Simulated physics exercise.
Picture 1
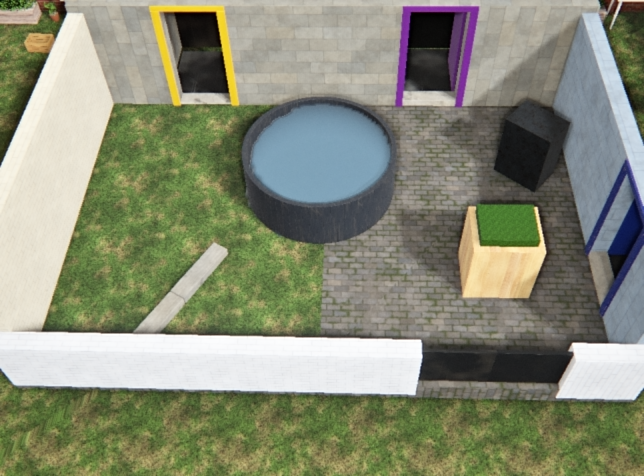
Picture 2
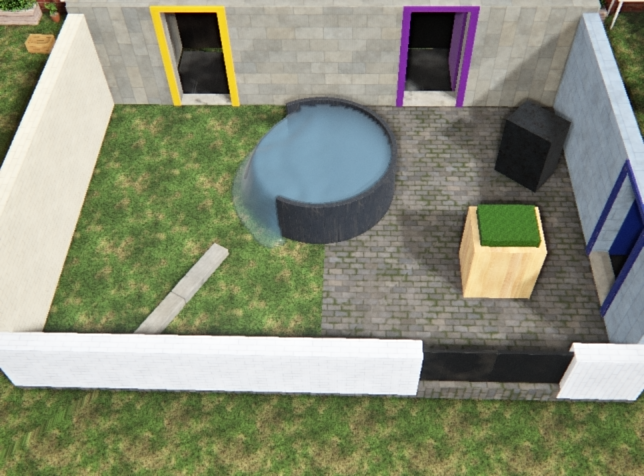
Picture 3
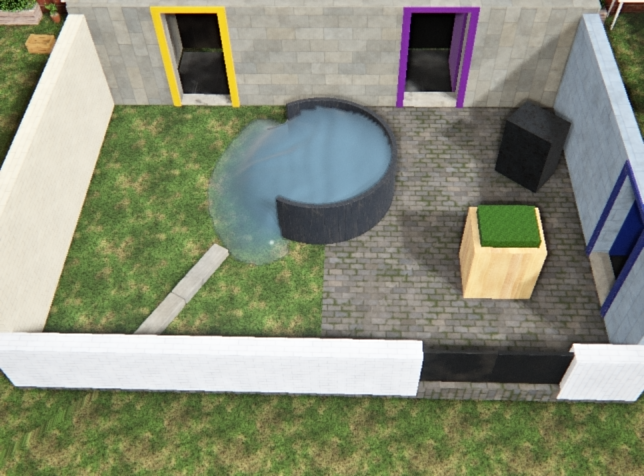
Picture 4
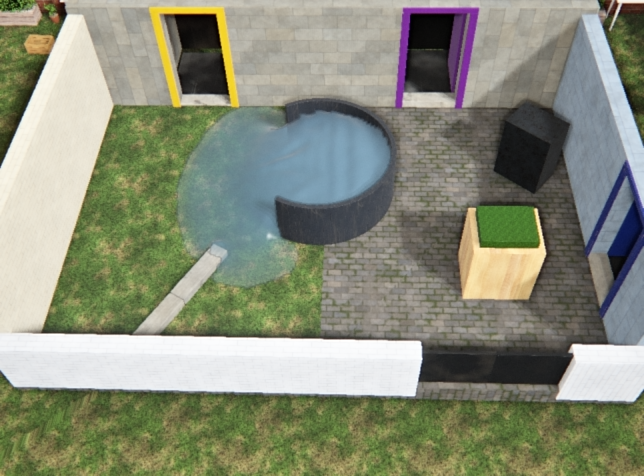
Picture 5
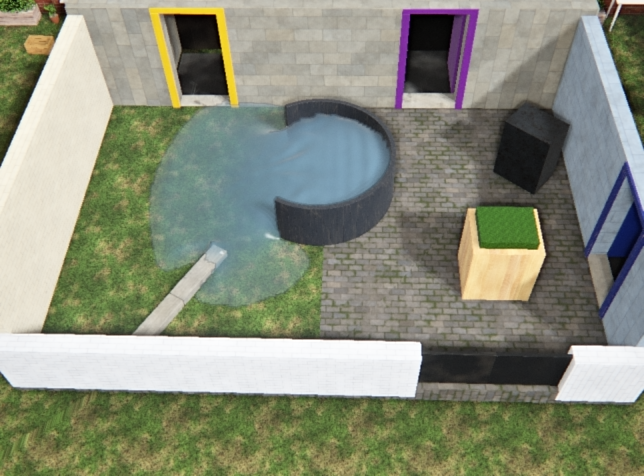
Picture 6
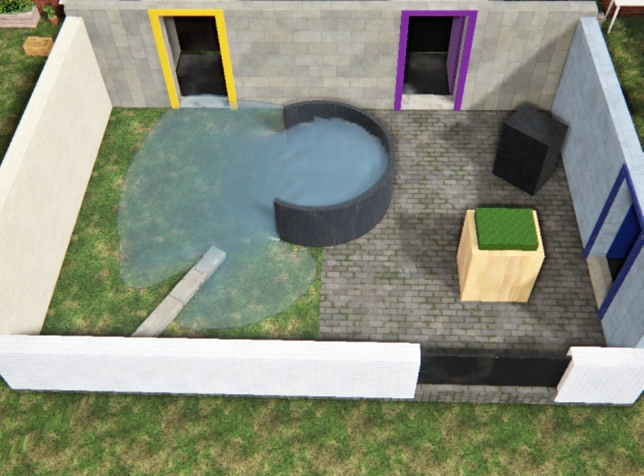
The footage shows a round, dark-walled pool standing full in a walled yard of grass and paving; its left side opens, and water pours out and spreads across the grass, around a pale slab and to the yellow-framed doorway.
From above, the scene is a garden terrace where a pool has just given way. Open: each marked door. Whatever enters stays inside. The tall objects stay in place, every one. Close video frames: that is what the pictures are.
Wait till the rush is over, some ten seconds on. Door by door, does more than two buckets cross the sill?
At the end, the purple door will not go over two buckets, the yellow door will be deluged, the blue door will not go over two buckets.
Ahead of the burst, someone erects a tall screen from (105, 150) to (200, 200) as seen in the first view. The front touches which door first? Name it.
I'd go with the yellow-painted one.
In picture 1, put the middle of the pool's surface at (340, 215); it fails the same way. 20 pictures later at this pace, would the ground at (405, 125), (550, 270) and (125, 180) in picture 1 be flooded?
Going through the three places: Out of reach, out of reach, in the spill.
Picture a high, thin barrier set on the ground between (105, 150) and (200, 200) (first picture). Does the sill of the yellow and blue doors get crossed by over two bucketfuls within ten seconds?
My reading: Yellow passes that mark, blue takes less.
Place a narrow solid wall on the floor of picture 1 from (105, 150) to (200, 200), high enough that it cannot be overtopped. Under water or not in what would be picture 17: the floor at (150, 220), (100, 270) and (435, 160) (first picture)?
Reading the points as listed, I get deluged, then deluged, then left untouched.
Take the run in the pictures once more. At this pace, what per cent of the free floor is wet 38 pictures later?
That comes to about 75 per cent.
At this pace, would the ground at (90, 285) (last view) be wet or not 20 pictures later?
Lab note - point status: Swamped.
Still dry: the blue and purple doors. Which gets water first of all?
The door marked purple.
A moment on, water covers 40 % of the floor; the purple door not reached, the yellow door over two buckets in, the blue door not reached.
Next, water covers 45 % of the floor; the purple door not reached, the yellow door over two buckets in, the blue door not reached.
Then, water covers 55 % of the floor; the purple door not reached, the yellow door far over two buckets in, the blue door not reached.
Later, water covers 75 % of the floor; the purple door wet at the sill, nothing in, the yellow door far over two buckets in, the blue door not reached.
In the end, water covers 95 % of the floor; the purple door wet at the sill, nothing in, the yellow door far over two buckets in, the blue door wet at the sill, nothing in.
